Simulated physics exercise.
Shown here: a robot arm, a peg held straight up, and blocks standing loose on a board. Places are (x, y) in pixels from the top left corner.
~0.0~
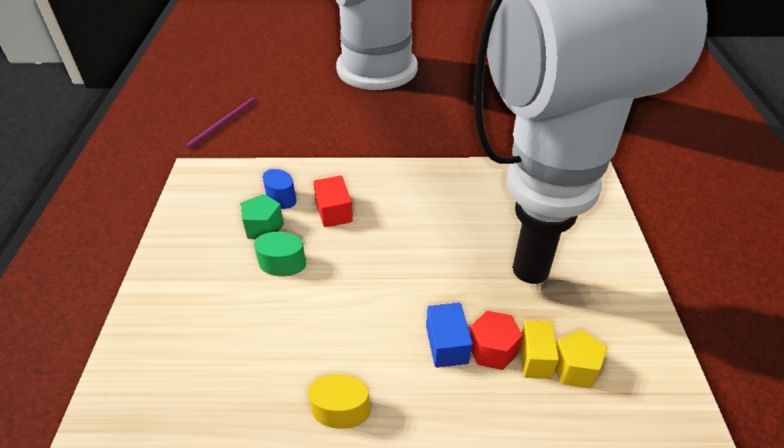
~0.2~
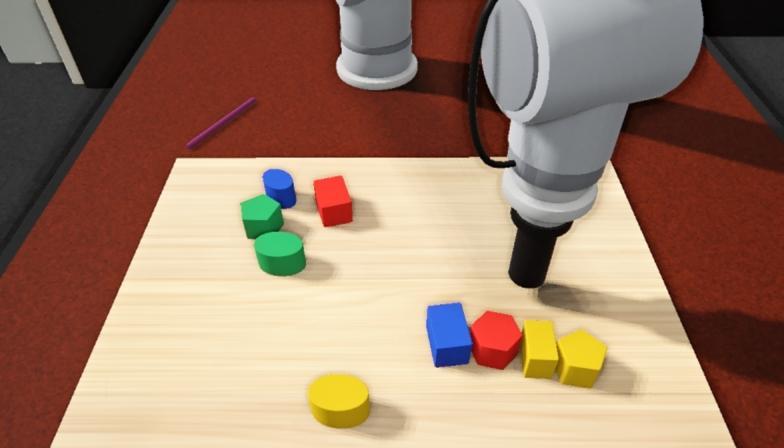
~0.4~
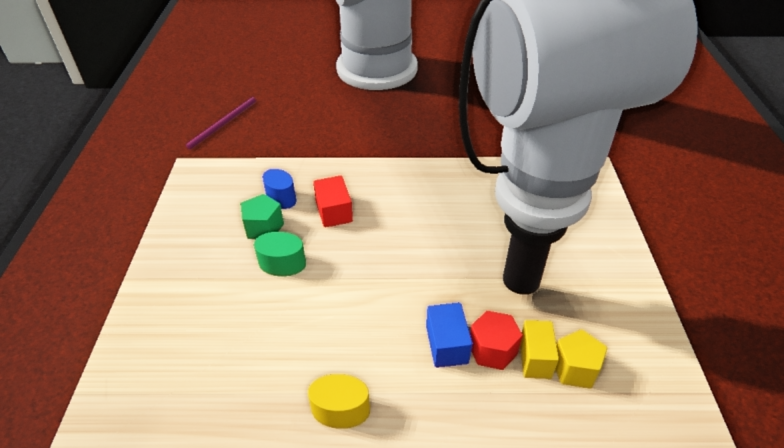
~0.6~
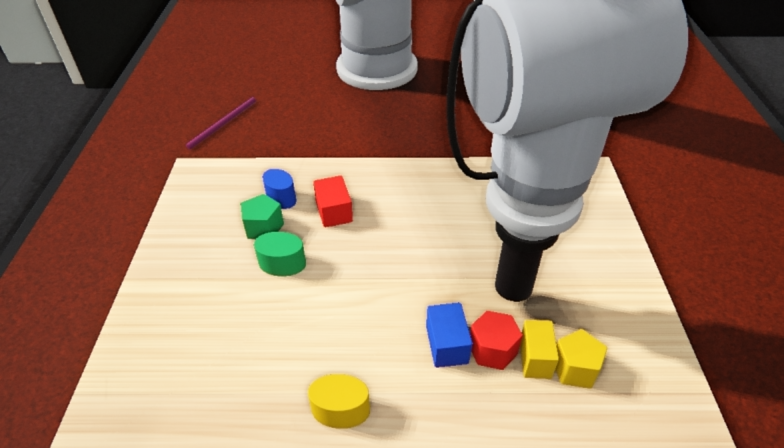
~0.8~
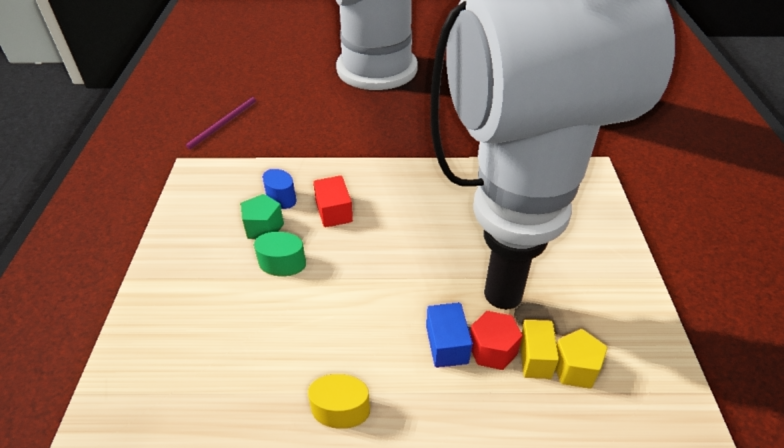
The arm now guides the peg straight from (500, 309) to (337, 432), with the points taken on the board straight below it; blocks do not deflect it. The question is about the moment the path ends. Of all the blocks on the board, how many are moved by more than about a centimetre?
I'd put the number at three or more.
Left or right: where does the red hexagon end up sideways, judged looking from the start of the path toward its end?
Its shift is leftward.
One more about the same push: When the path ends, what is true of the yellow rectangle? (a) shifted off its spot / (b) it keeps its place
b
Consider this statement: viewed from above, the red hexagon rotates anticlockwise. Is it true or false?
That statement is accurate.
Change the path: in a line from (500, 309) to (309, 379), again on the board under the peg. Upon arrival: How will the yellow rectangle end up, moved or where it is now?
Still in place.
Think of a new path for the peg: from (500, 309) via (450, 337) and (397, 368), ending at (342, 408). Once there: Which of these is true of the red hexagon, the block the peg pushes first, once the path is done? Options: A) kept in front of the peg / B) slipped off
That would be B.
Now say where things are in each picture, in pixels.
The first picture shows peg tip (531, 270); block tops, yellow oval block (338, 391); blue rectangle (449, 324); red hexagon (497, 330); yellow rectangle (541, 339).
The second picture shows peg (527, 275); blocks unchanged.
The third picture shows peg (521, 281); blocks unchanged.
The fourth picture shows peg (514, 287); blocks unchanged.
The fifth picture shows peg (503, 295); yellow oval block (338, 391); blue rectangle (449, 324); red hexagon (497, 330); yellow rectangle (541, 339).
The first path, step by step. One third of the way, peg (452, 333); blue rectangle (417, 339), turned 15° anticlockwise; red hexagon (493, 349), turned 50° anticlockwise.
Two thirds of the way, peg (397, 374); yellow oval block (320, 404), turned 15° clockwise; blue rectangle (355, 364); red hexagon (493, 349), turned 50° anticlockwise.
At the end, peg (335, 420); yellow oval block (287, 420), turned 45° clockwise; blue rectangle (328, 367), turned 50° clockwise; red hexagon (493, 349), turned 50° anticlockwise; yellow rectangle in place.
